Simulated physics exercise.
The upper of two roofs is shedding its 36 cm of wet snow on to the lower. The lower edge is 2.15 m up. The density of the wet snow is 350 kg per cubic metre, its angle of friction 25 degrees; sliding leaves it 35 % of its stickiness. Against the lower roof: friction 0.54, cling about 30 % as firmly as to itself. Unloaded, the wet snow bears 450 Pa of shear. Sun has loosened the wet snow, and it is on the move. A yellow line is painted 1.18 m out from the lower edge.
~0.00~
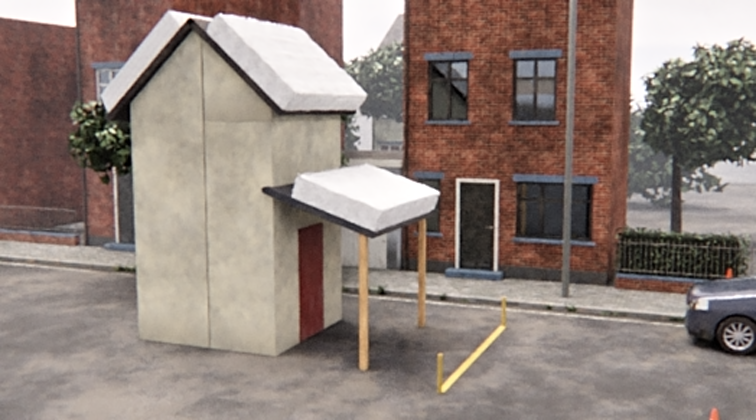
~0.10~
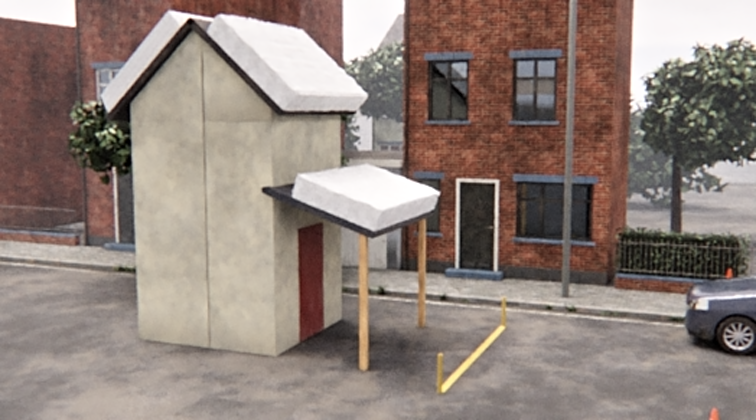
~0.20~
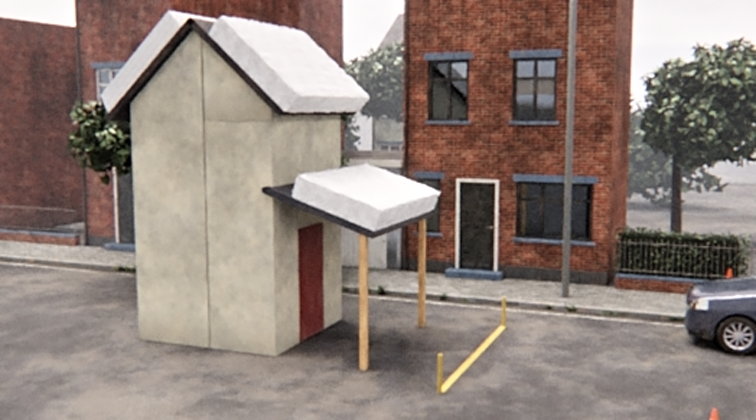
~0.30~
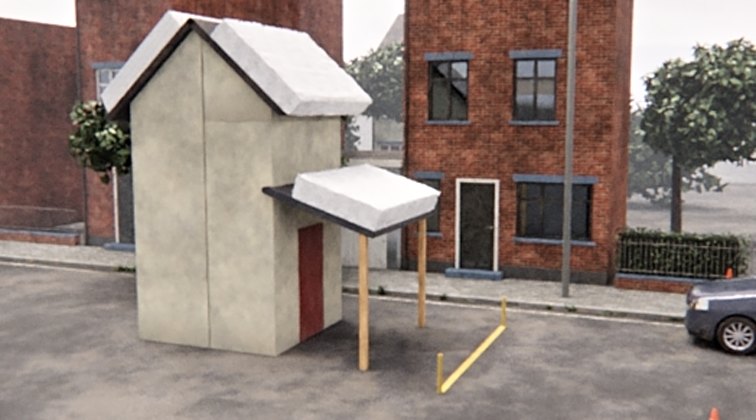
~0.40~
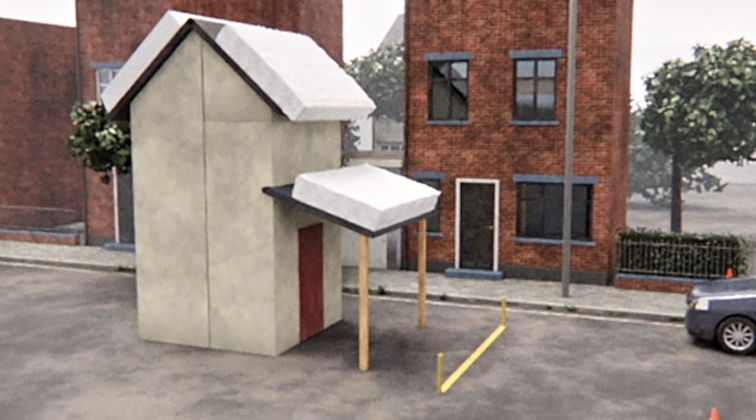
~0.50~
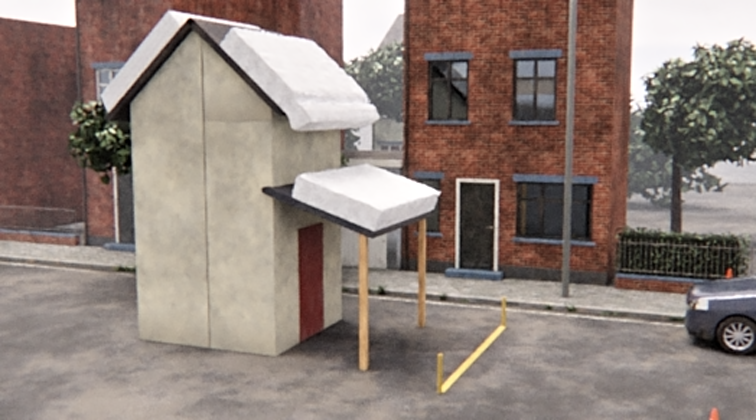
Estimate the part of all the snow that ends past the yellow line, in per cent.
Expect roughly 39 %.
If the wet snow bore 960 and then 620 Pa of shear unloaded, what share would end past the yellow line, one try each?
In turn about 30 %, 35 %.
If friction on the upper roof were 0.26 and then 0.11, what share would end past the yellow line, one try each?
In that order: 45 %, 50 %.
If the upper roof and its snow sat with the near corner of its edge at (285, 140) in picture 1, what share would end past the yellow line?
It would be near 30 %.
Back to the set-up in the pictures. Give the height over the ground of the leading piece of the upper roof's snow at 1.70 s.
Roughly 1.4 m.
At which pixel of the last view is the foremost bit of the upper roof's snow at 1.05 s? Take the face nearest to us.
Near (351, 187).
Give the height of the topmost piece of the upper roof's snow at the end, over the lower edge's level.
About 0.8 m.
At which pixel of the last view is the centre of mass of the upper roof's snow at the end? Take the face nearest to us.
Around (459, 326).
After 1.05 s, none is below the lower edge and 0 % is past the line.
After 1.70 s, 23 % is below the lower edge and 0 % is past the line.
After 2.35 s, 62 % is below the lower edge and 38 % is past the line.
After 3.00 s, 62 % is below the lower edge and 39 % is past the line.
After 3.20 s, 62 % is below the lower edge and 39 % is past the line.
